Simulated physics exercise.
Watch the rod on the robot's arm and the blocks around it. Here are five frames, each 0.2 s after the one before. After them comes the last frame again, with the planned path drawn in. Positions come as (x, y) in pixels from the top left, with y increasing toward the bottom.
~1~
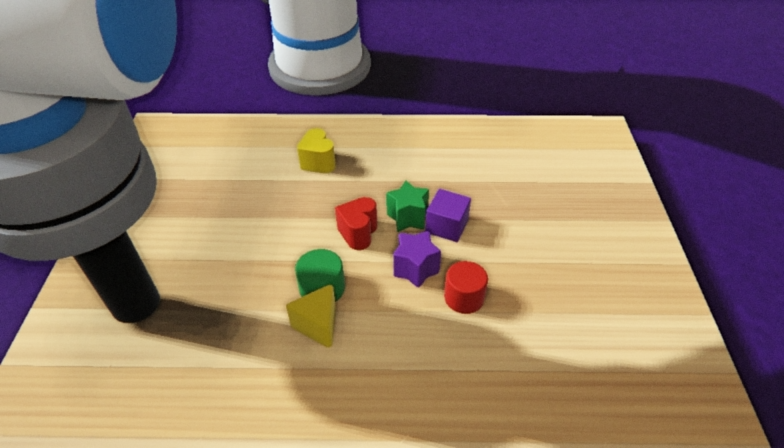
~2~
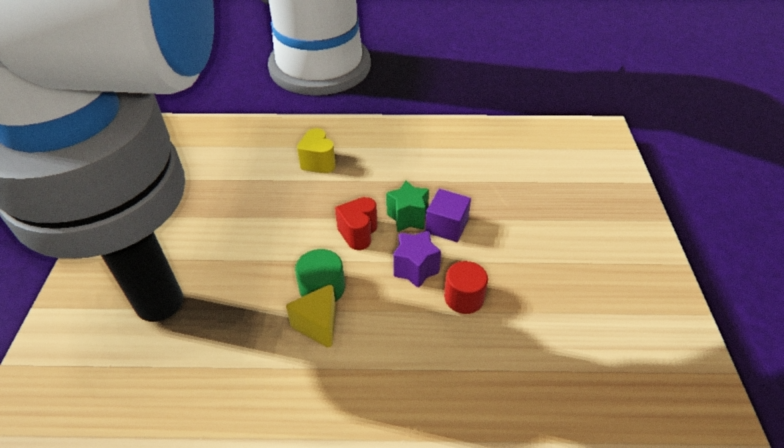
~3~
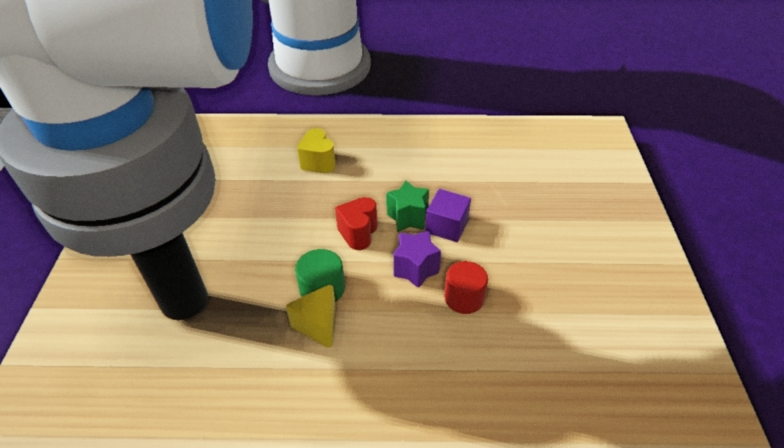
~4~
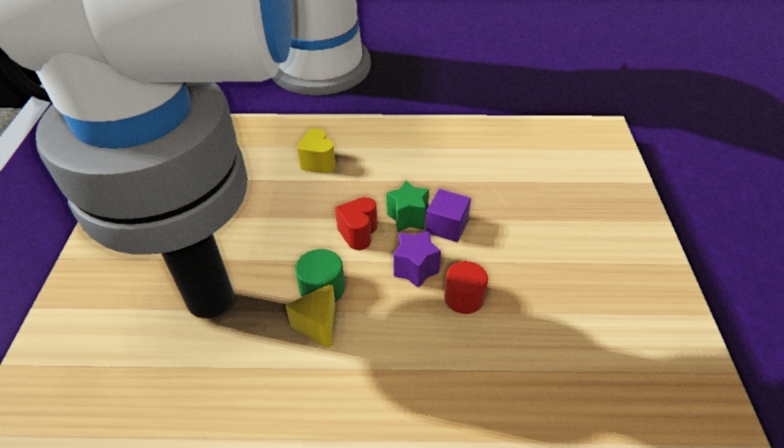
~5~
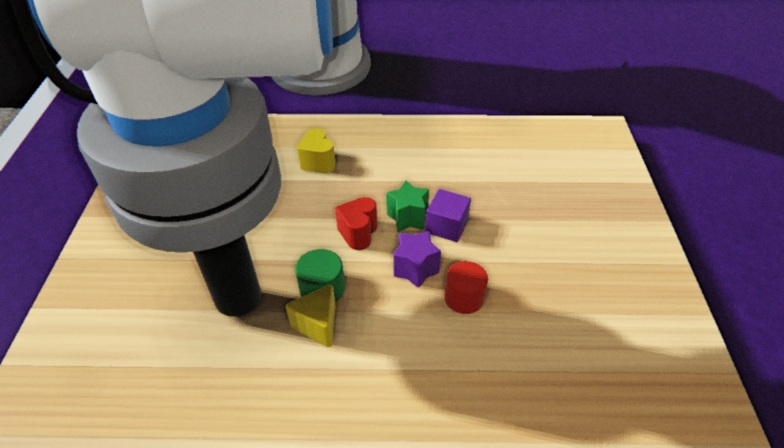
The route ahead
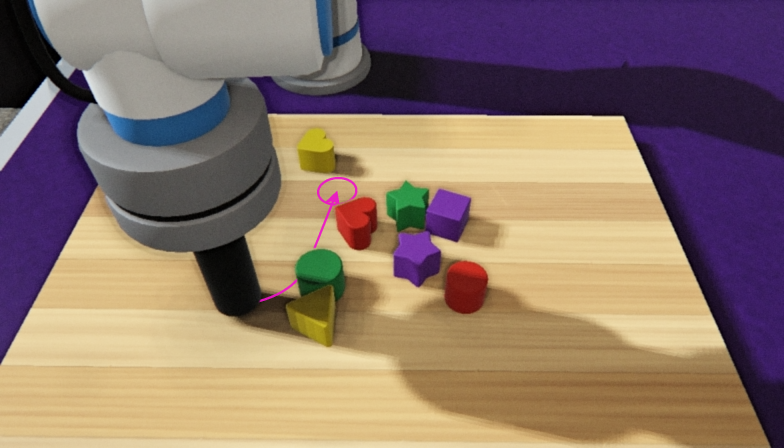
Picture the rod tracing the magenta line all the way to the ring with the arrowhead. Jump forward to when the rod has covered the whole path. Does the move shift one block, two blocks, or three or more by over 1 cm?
Total moved: One.
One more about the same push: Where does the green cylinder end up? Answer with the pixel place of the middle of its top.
It sits at (345, 257).
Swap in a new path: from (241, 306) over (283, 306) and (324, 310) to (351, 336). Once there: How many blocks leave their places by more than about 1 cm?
By the end of the path, two blocks have moved more than about a centimetre.
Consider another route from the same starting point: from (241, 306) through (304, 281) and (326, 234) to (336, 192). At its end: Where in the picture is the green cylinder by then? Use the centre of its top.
Its top middle will sit at (356, 255).
Drawn move, from (241, 306) via (299, 277) and (321, 231), ending at (337, 191).
What follows on the original path. One third of the way, rod (298, 269); green cylinder (341, 258).
Two thirds of the way, rod (320, 223); green cylinder (345, 257).
At the end, rod (336, 183); yellow heart still; green cylinder (345, 257); red heart (361, 207), turned 30° clockwise.
